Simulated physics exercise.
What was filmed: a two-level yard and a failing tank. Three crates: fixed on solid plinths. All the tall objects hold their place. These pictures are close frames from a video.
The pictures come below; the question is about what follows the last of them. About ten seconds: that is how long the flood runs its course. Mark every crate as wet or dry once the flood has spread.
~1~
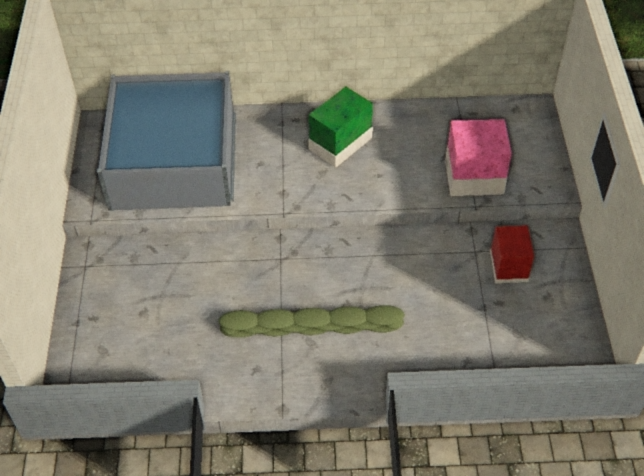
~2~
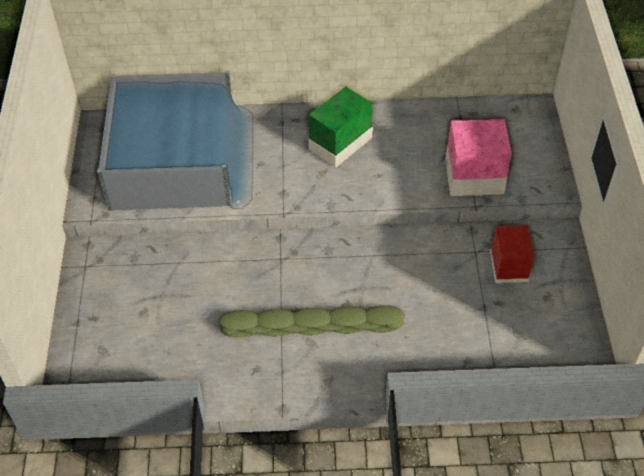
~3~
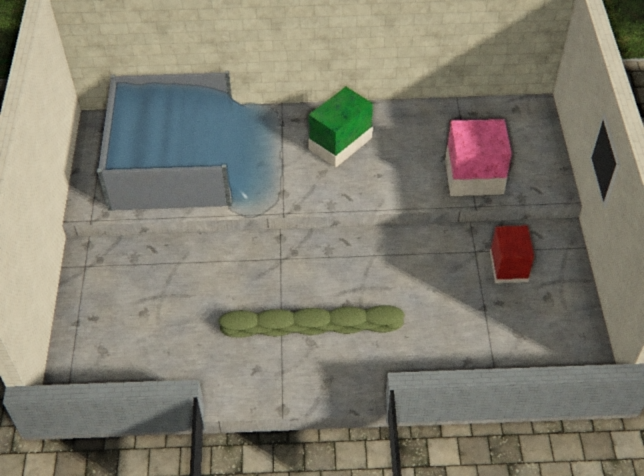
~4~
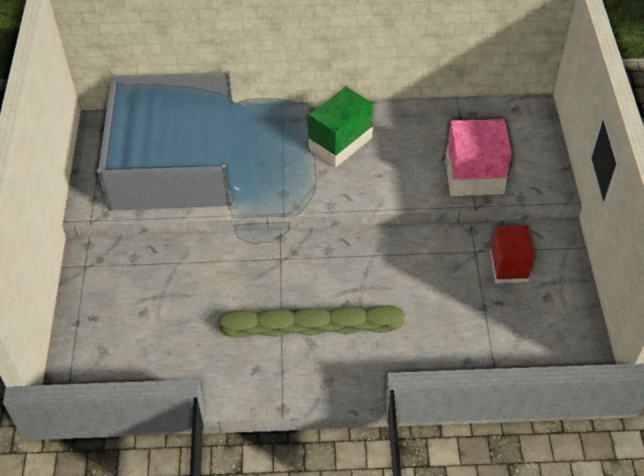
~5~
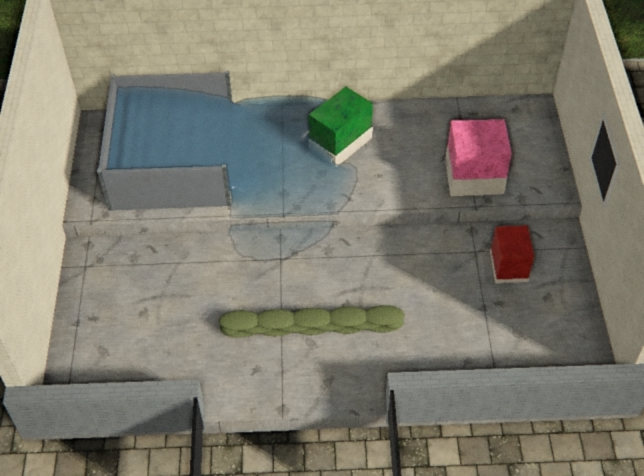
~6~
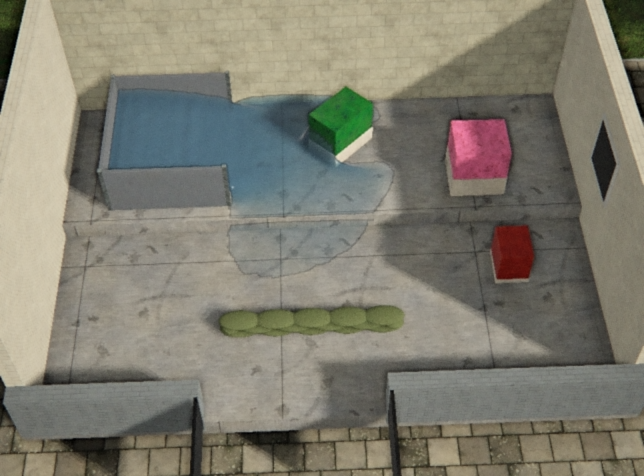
Pink crate: Dry, red crate: Wet, green crate: Wet.
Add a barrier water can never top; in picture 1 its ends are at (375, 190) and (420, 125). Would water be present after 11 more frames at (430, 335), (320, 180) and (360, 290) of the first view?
Taking the three spots in order: Soaked, soaked, soaked.
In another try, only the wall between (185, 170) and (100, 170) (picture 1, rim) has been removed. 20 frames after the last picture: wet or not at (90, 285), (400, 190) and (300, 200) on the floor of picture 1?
Those three places would be soaking, still unsoaked and still unsoaked, in that order.
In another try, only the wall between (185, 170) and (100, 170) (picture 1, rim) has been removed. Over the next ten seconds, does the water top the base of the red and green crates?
First the red crate: It is hit; then the green crate: It is left alone.
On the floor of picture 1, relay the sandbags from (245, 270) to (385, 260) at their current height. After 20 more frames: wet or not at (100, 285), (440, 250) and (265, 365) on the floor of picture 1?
My reading, in sequence: Untouched, drenched, untouched.
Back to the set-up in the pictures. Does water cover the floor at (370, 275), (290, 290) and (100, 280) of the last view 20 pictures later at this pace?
One after the other: Covered, awash, free of water.
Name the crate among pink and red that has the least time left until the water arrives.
That would be the pink-painted one.
A moment on, water covers 35 % of the floor; the pink crate water round its plinth, the red crate water round its plinth, the green crate water round its plinth.
Next, water covers 50 % of the floor; the pink crate water round its plinth, the red crate water round its plinth, the green crate water round its plinth.
Then, water covers 60 % of the floor; the pink crate water round its plinth, the red crate water round its plinth, the green crate water round its plinth.
Later, water covers 80 % of the floor; the pink crate water round its plinth, the red crate water round its plinth, the green crate water round its plinth.
In the end, water covers 95 % of the floor; the pink crate stayed above the water, the red crate was topped, the green crate was topped.
